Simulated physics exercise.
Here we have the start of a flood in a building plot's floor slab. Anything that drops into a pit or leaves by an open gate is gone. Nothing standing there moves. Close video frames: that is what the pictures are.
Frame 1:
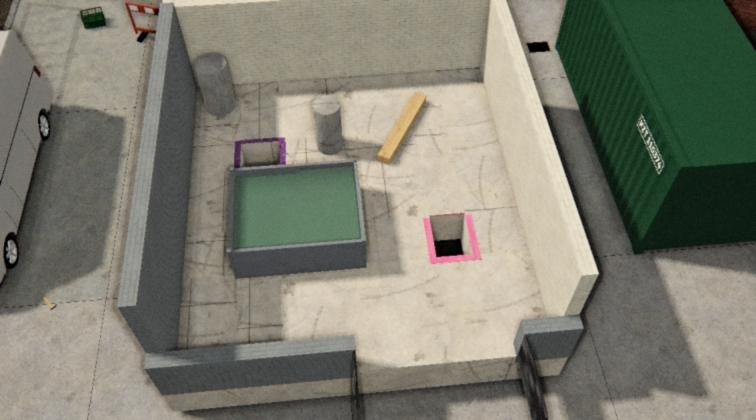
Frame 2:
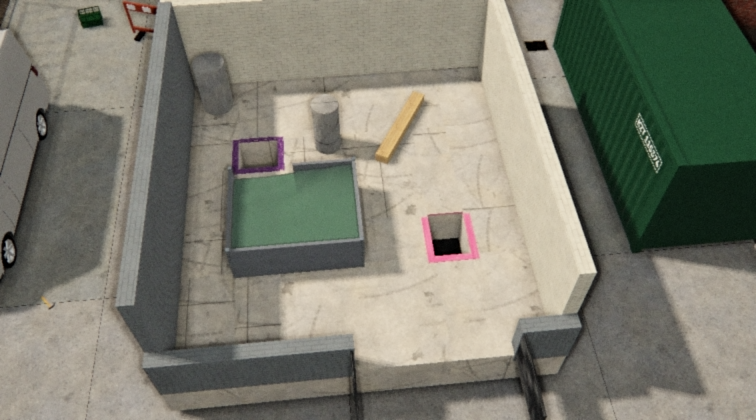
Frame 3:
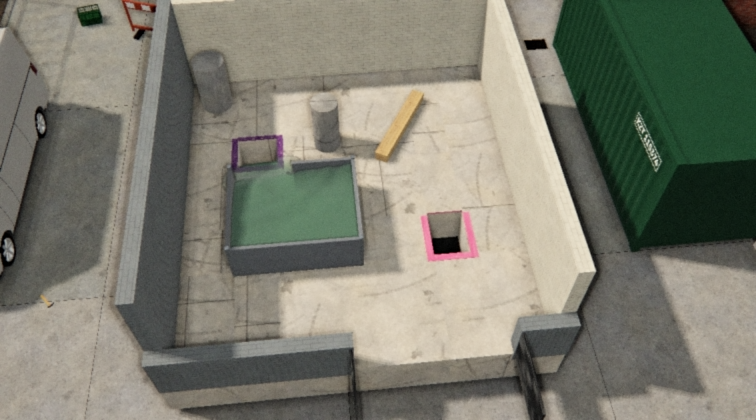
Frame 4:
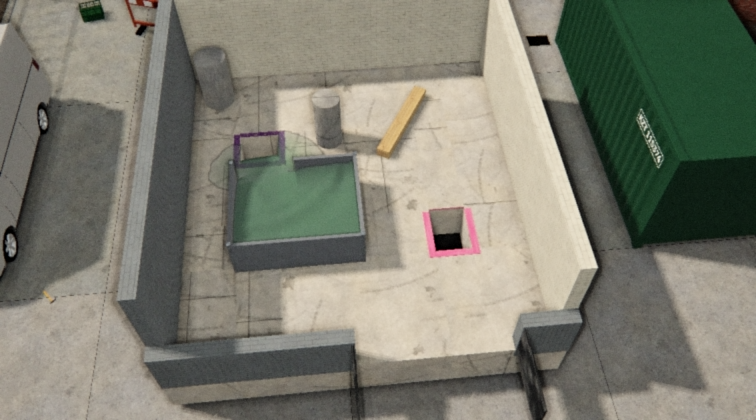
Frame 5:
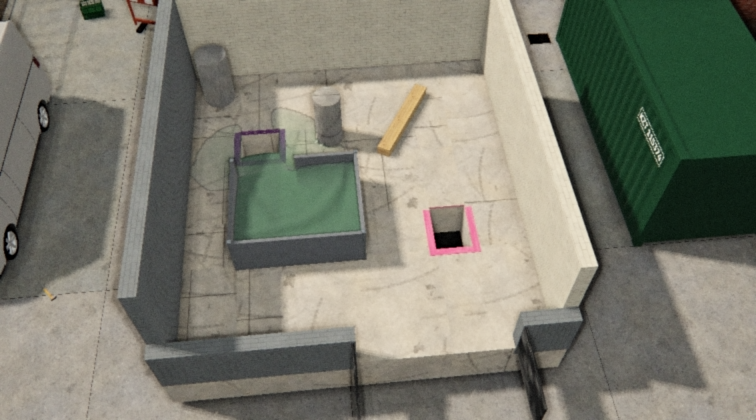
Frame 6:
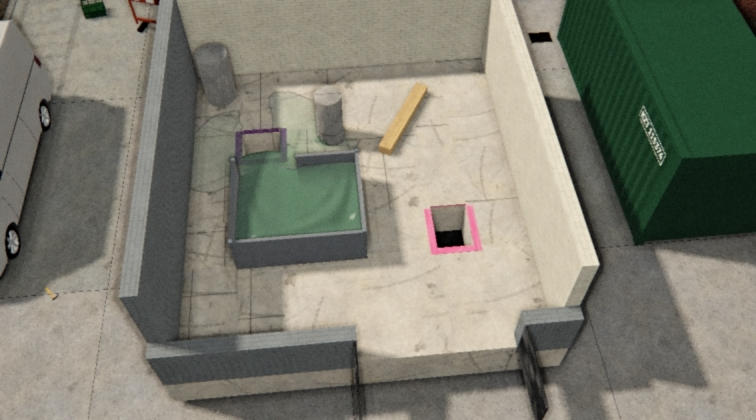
Green water in an open tank pours through a gap and spreads across the floor.
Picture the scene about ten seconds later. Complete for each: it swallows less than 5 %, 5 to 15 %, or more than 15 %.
Completed: The gate swallows less than 5 %; the pink pit swallows less than 5 %; the purple pit swallows more than 15 %.
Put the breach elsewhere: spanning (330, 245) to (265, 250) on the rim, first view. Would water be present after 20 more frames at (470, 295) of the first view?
Check at the given point: Inundated.
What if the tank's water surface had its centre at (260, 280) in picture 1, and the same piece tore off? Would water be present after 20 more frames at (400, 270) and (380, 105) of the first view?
I'd say the first one's left untouched and the second one's soaked.
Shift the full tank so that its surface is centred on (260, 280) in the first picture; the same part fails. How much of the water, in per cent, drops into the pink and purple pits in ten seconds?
Tally in per cent - pink pit 4; purple pit 30.
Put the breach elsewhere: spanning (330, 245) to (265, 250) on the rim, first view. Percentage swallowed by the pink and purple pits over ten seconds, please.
The pink pit gets 4 per cent and the purple pit 6 per cent.
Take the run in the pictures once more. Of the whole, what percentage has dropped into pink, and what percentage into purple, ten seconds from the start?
The first comes to roughly 2 percent, the second to roughly 58 percent.
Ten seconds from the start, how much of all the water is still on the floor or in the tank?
Some 40 parts in a hundred have not run off.
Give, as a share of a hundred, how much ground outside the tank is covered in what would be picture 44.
My estimate is roughly 45 percent.
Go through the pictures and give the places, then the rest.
Still water in the open tank at (296, 206), in the first frame.
The front is at a hidden place, out from the gap on the open tank's far side, in the second frame.
Water pours out on the open tank's far side and has run to a hidden place, in the third frame.
Water pours out on the open tank's far side and has run to (289, 135), in the fourth frame.
Water pours out on the open tank's far side and has run to (283, 111), in the fifth frame.
Water pours out on the open tank's far side and has run to (284, 95), in the sixth frame.
A moment on, water covers 20 % of the floor; the gate 0 %, the pink pit 0 %, the purple pit 17 %.
Next, water covers 25 % of the floor; the gate 0 %, the pink pit 0 %, the purple pit 27 %.
Then, water covers 35 % of the floor; the gate 0 %, the pink pit 0 %, the purple pit 37 %.
Later, water covers 45 % of the floor; the gate 0 %, the pink pit 0 %, the purple pit 50 %.
In the end, water covers 60 % of the floor; the gate 0 %, the pink pit 2 %, the purple pit 59 %.
